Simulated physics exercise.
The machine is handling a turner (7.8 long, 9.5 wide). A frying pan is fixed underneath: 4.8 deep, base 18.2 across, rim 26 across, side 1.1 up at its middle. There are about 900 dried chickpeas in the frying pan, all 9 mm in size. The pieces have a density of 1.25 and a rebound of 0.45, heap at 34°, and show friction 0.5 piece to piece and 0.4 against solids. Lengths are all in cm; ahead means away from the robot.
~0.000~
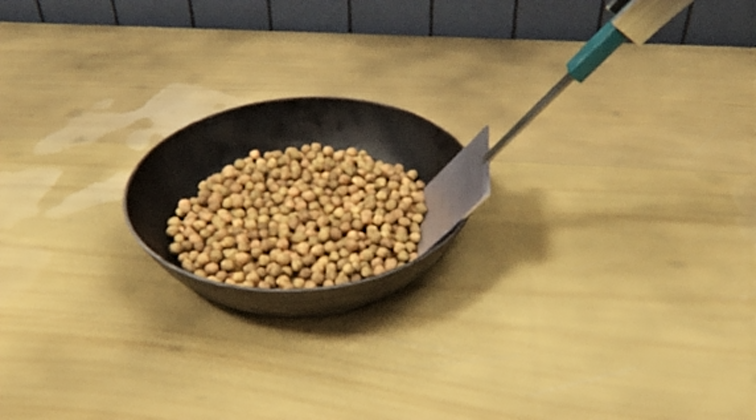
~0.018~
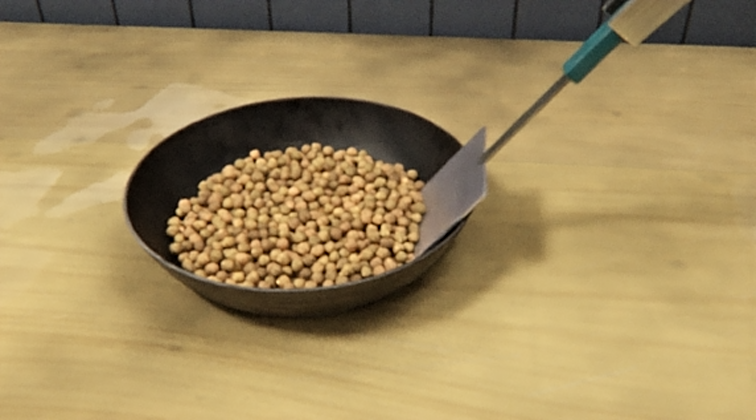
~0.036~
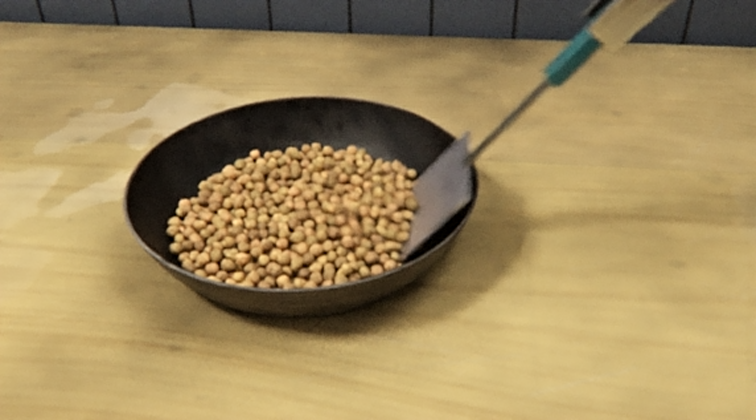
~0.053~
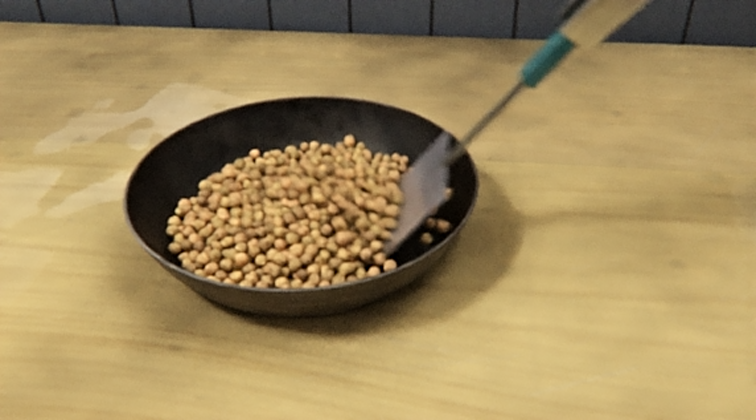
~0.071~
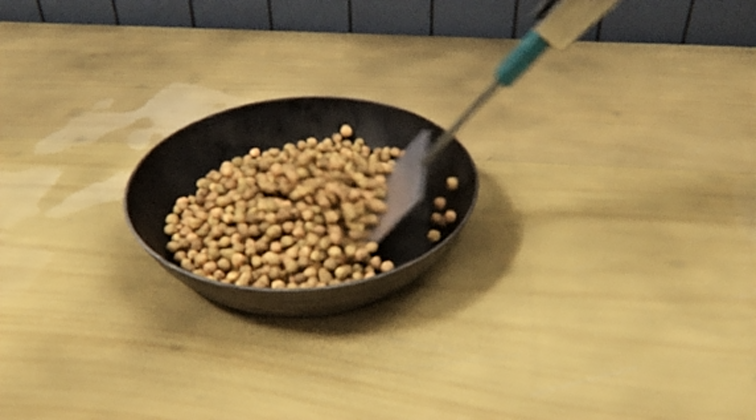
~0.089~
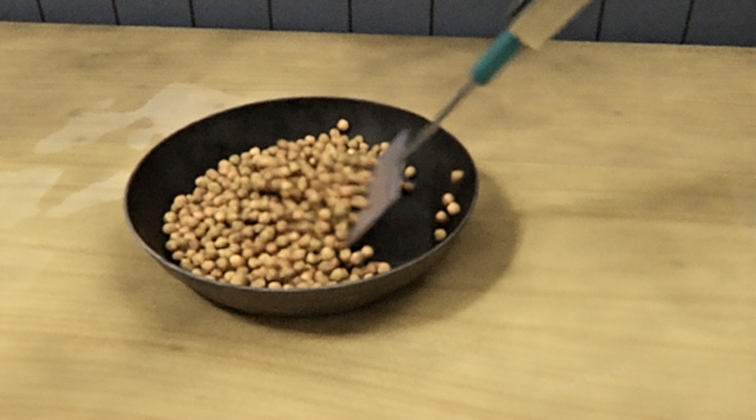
On a wooden counter, a turner pushes chickpeas leftward across a dark frying pan.
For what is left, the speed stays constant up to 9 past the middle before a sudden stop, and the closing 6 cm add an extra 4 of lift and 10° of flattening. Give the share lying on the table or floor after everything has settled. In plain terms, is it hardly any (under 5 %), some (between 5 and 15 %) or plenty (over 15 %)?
Plenty - over 15 %.
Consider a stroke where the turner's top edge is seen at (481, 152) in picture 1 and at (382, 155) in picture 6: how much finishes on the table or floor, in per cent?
About 25 per cent.
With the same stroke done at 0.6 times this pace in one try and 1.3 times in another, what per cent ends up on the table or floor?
The two tries give roughly 10 and 25 in a hundred.
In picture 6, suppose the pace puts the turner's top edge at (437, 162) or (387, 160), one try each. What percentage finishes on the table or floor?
Respectively, around 10 and 25 per cent.
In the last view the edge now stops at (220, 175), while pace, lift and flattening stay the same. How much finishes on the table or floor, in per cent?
My guess is roughly 10 percent.
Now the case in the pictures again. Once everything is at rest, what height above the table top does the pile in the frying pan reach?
About 5.0 centimetres.
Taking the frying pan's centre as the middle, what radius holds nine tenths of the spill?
I'd put it at about 50 centimetres.
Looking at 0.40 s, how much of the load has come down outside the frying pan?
About 15 per cent.
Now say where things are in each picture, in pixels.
Turner top edge at (488, 157), sloping 53°; upper third of the load around (307, 208), from x 175 to 430, top at y 150; 900 in the frying pan, in the first frame.
Turner top edge at (485, 158), sloping 53°; upper third of the load around (308, 209), from x 175 to 430, top at y 150, in the second frame.
Turner top edge at (468, 162), sloping 53°; upper third of the load around (315, 207), from x 175 to 430, top at y 150, in the third frame.
Turner top edge at (446, 163), sloping 53°; upper third of the load around (319, 203), from x 175 to 445, top at y 140, in the fourth frame.
Turner top edge at (424, 161), sloping 53°; upper third of the load around (311, 197), from x 170 to 450, top at y 130, in the fifth frame.
Turner top edge at (402, 160), sloping 53°; upper third of the load around (305, 193), from x 170 to 455, top at y 125; 900 in the frying pan, in the sixth frame.
After 0.13 s, sloping 53°, highest piece 8 above the table; 900 in the frying pan.
After 0.18 s, sloping 49°, highest piece 8 above the table; 900 in the frying pan.
After 0.40 s, sloping 43°, highest piece 11 above the table; 711 in the frying pan, 130 on the table or floor, 59 on the blade or in flight.
After 1.45 s, sloping 43°, highest piece 5 above the table; 711 in the frying pan, 189 on the table or floor.
At rest, 711 in the frying pan, 189 on the table or floor. That is 21 % on the table or floor.
